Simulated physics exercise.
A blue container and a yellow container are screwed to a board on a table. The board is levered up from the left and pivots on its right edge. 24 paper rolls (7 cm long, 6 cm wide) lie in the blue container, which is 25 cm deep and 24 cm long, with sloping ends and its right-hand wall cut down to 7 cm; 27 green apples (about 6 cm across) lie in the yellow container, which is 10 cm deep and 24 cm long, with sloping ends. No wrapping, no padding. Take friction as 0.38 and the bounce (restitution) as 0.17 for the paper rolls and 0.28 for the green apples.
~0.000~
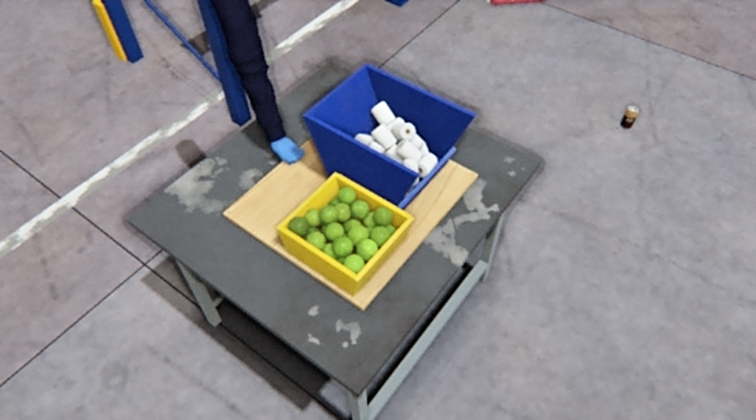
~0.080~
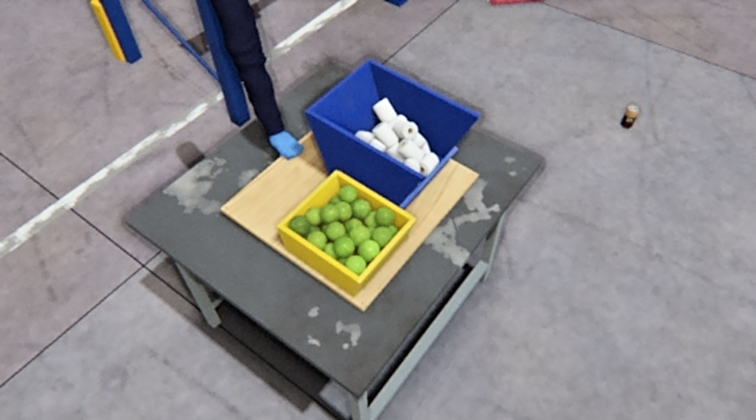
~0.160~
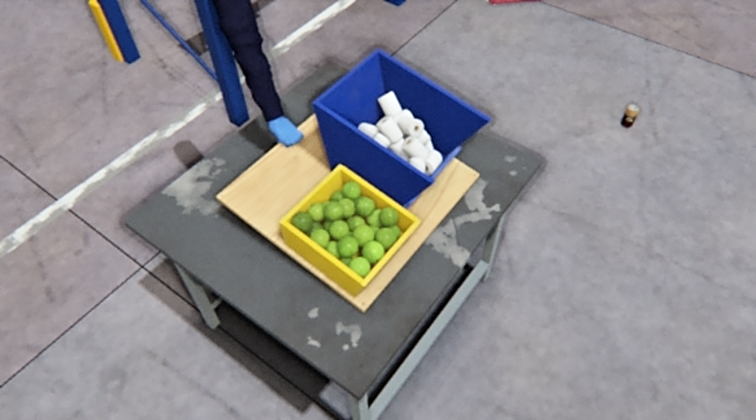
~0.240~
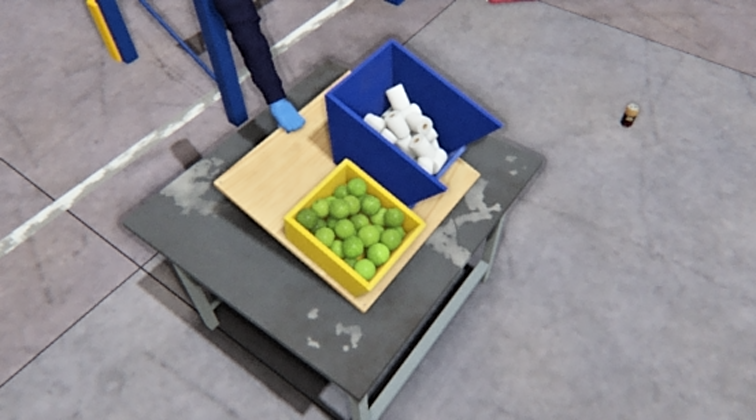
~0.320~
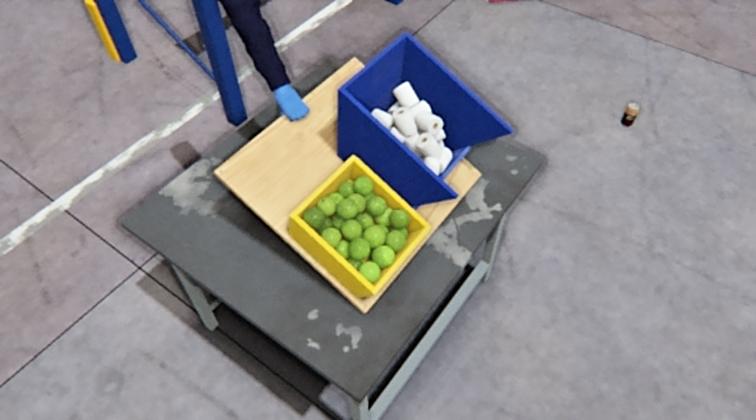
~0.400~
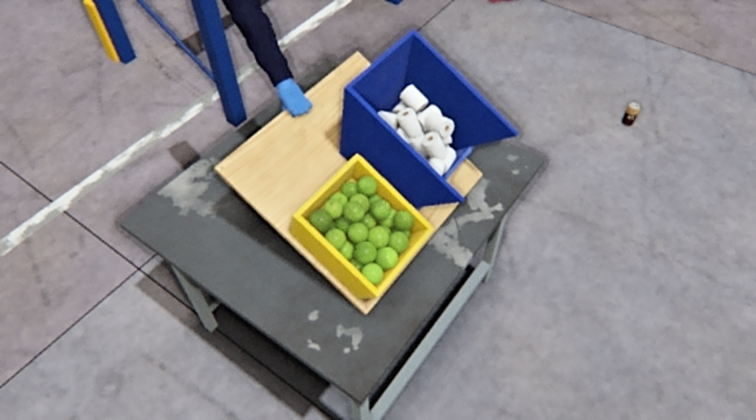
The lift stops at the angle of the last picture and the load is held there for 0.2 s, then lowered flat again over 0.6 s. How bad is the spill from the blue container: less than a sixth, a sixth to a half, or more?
Fewer than one in six of the paper rolls leave the blue container.
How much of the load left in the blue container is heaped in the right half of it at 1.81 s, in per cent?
Roughly 50 in a hundred.
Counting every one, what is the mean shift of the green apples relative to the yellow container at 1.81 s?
Some 0 cm rightwards.
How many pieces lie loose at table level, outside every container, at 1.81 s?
Roughly 1.
After 0.63 s, tilt 28°; blue container 23 in, 1 out and yellow container 27 in, 0 out.
After 0.91 s, tilt 13°; blue container 22 in, 2 out and yellow container 27 in, 0 out.
After 1.30 s, tilt 0°; blue container 22 in, 2 out and yellow container 27 in, 0 out.
Final count (at 1.81 s), blue container 22 in, 2 out and yellow container 27 in, 0 out. Asked share, 2 of 24, 8 per cent.
